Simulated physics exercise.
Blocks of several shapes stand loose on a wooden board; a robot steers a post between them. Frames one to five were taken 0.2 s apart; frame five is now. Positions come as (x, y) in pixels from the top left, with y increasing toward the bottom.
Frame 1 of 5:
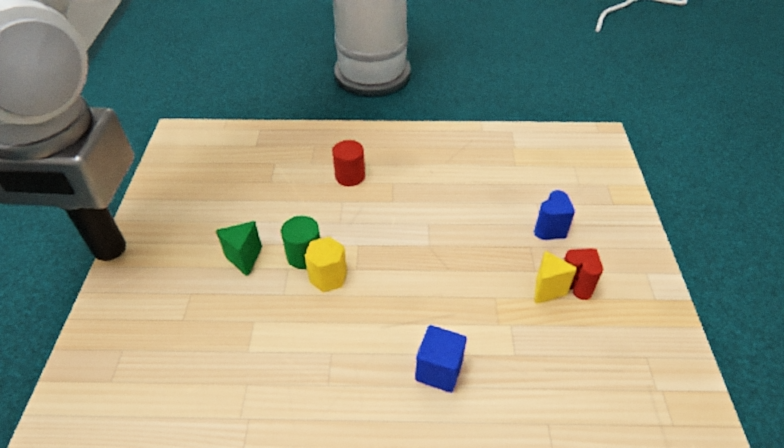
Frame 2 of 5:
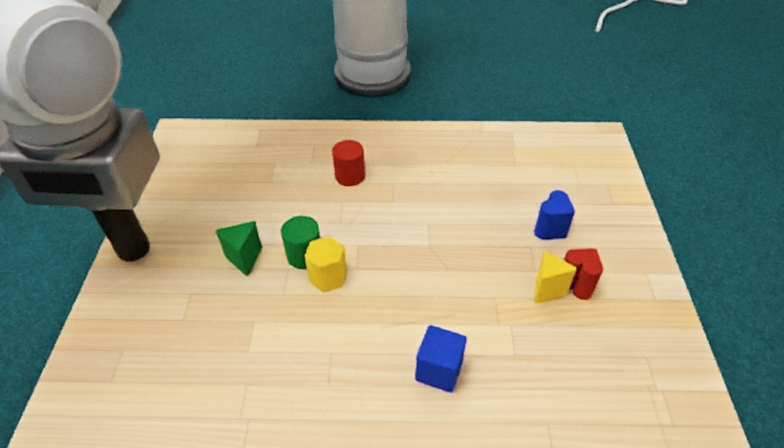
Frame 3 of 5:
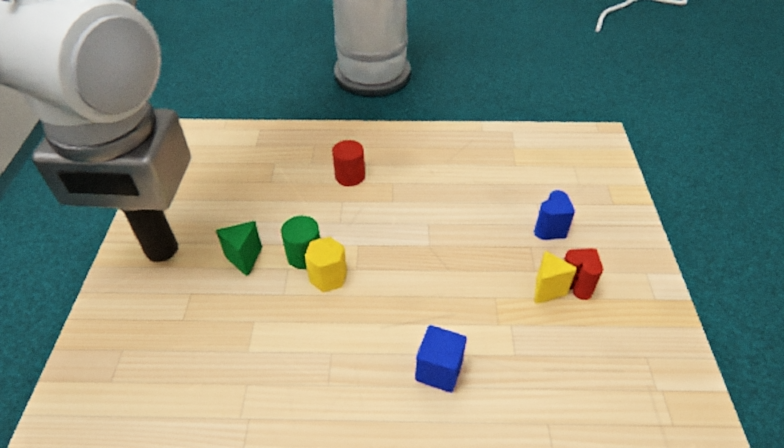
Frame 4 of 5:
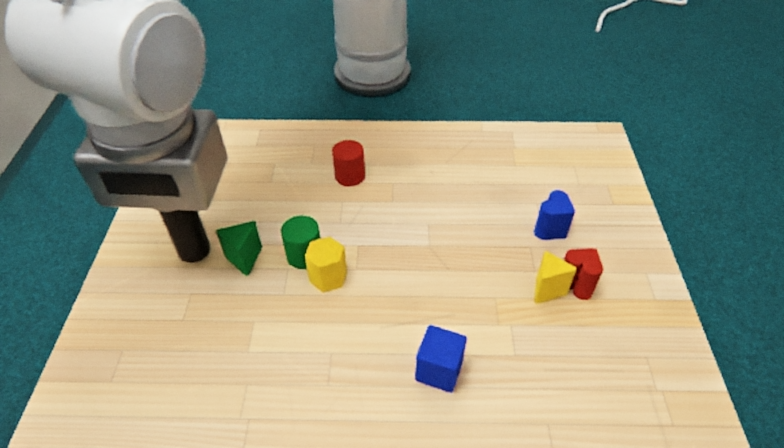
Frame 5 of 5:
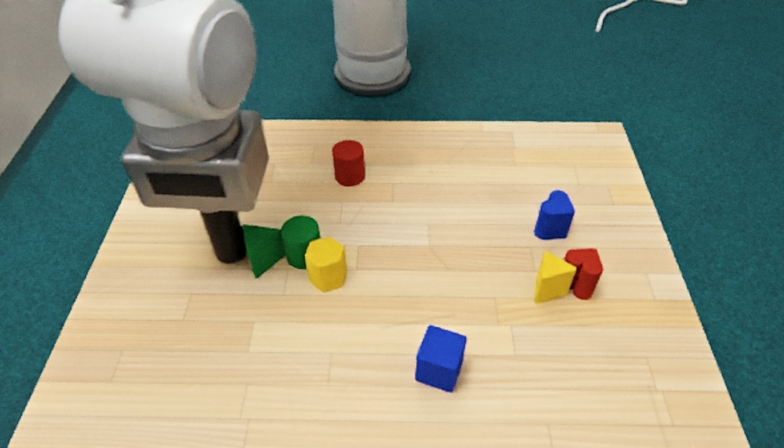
The clip opens on a wooden board scattered with red, green, yellow and blue blocks, with a robot arm holding a dark post at the left edge. The post moves steadily right across the board toward the green triangular block, then pushes it right, up against the green cylinder.
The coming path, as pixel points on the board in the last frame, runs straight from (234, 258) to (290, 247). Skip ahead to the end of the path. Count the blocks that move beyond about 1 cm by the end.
I expect two blocks to move.
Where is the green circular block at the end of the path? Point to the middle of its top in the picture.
Located at (321, 226).
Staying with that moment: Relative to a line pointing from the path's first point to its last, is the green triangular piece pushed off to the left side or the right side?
The right-hand side.
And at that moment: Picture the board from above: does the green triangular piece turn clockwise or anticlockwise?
From the top: Clockwise.
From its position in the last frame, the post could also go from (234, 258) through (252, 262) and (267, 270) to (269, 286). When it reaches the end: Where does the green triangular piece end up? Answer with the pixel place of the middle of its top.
I think it will end close to (291, 240).
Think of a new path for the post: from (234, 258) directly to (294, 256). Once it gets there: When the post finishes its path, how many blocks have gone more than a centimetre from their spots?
I count three at least.
What follows on the original path. Halfway along, post (261, 246); green triangular piece (280, 236), turned 40° clockwise; green circular block (313, 227); yellow hexagon (329, 253).
At the end, post (289, 240); green triangular piece (291, 243), turned 70° clockwise; green circular block (321, 226); yellow hexagon (330, 254).
